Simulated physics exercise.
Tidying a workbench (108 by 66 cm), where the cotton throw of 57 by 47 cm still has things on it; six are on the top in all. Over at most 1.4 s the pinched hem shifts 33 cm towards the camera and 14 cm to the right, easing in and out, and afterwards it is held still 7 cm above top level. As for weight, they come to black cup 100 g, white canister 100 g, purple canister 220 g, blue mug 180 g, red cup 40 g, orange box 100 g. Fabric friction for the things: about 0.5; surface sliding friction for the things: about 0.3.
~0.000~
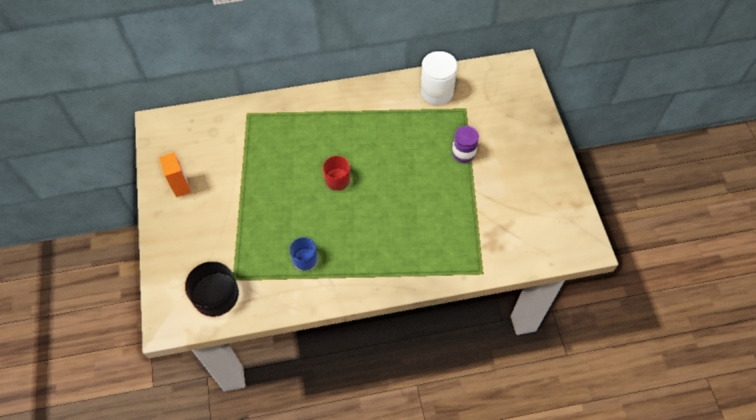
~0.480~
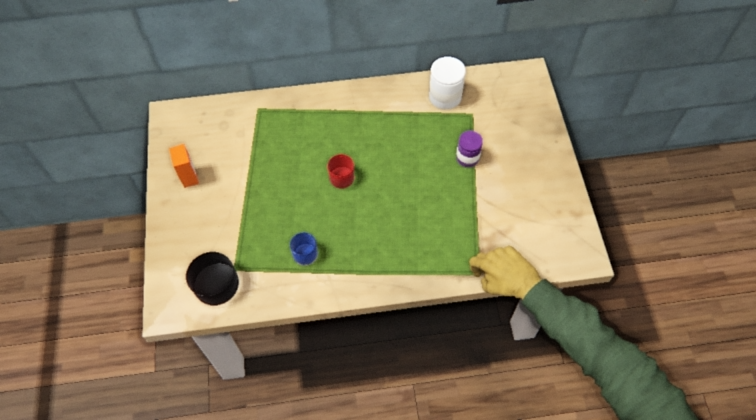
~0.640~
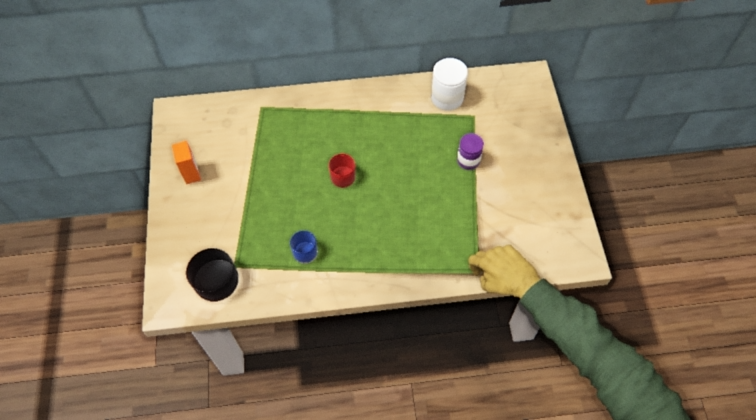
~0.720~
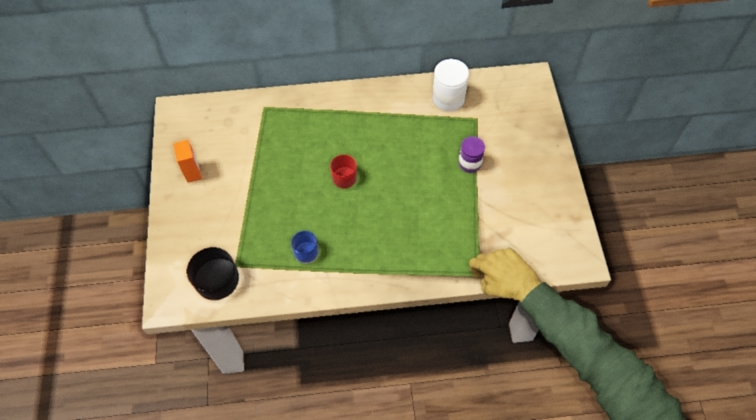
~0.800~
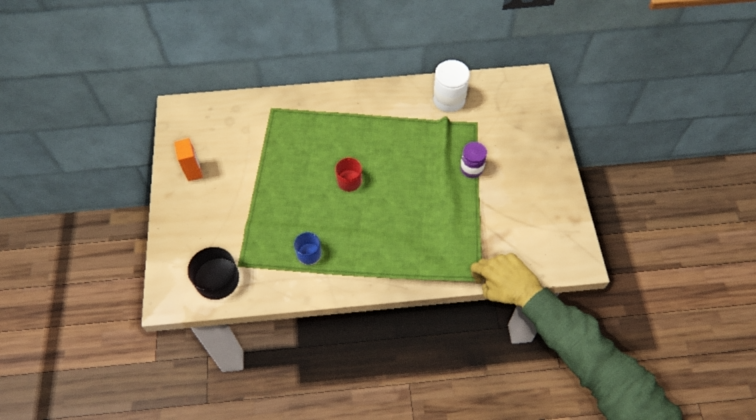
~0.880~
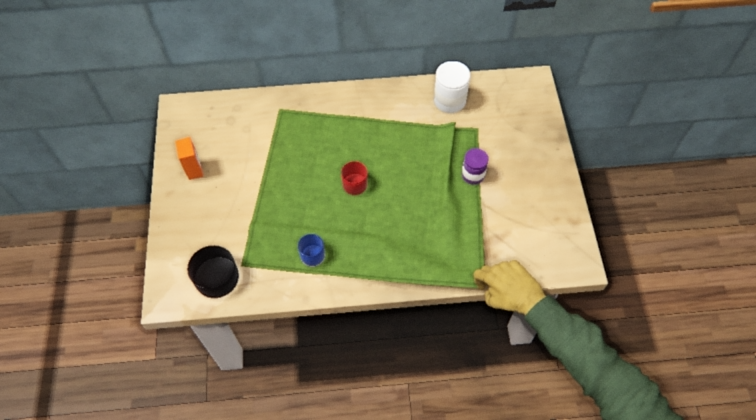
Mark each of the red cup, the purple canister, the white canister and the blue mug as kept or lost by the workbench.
Red cup: Lost; purple canister: Lost; white canister: Kept; blue mug: Lost.
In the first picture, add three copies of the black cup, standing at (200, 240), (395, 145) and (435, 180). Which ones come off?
In order: Holds on; comes off; comes off.
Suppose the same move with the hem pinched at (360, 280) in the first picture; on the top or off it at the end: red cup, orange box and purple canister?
Result: Red cup leaves the top; orange box keeps its place; purple canister keeps its place.
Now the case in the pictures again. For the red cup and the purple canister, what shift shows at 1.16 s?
The red cup is 15 cm out, the purple canister 15 cm.
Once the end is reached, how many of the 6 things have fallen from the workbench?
Tally: 3.
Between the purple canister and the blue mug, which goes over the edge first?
It's the blue one that goes before the other.
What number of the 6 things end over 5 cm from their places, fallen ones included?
That comes to 3 of the things.
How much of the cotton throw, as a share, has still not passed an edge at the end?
I'd estimate close to 0 per cent.
After 1.2 s, 95 % of the cotton throw is still over the top; red cup 13 cm off its start, purple canister 13 cm off its start, blue mug 10 cm off its start.
After 1.5 s, 80 % of the cotton throw is still over the top; red cup 25 cm off its start, purple canister 25 cm off its start, blue mug 21 cm off its start.
After 1.7 s, 55 % of the cotton throw is still over the top; red cup 36 cm off its start at (448, 263), purple canister 34 cm off its start at (536, 263), blue mug over the edge.
After 2.0 s, 45 % of the cotton throw is still over the top; purple canister on its side, 44 cm off its start, blue mug over the edge, red cup 39 cm off its start.
After 3.6 s, 0 % of the cotton throw is still over the top; red cup over the edge, purple canister over the edge, blue mug over the edge, white canister 0 cm off its start at (454, 74).
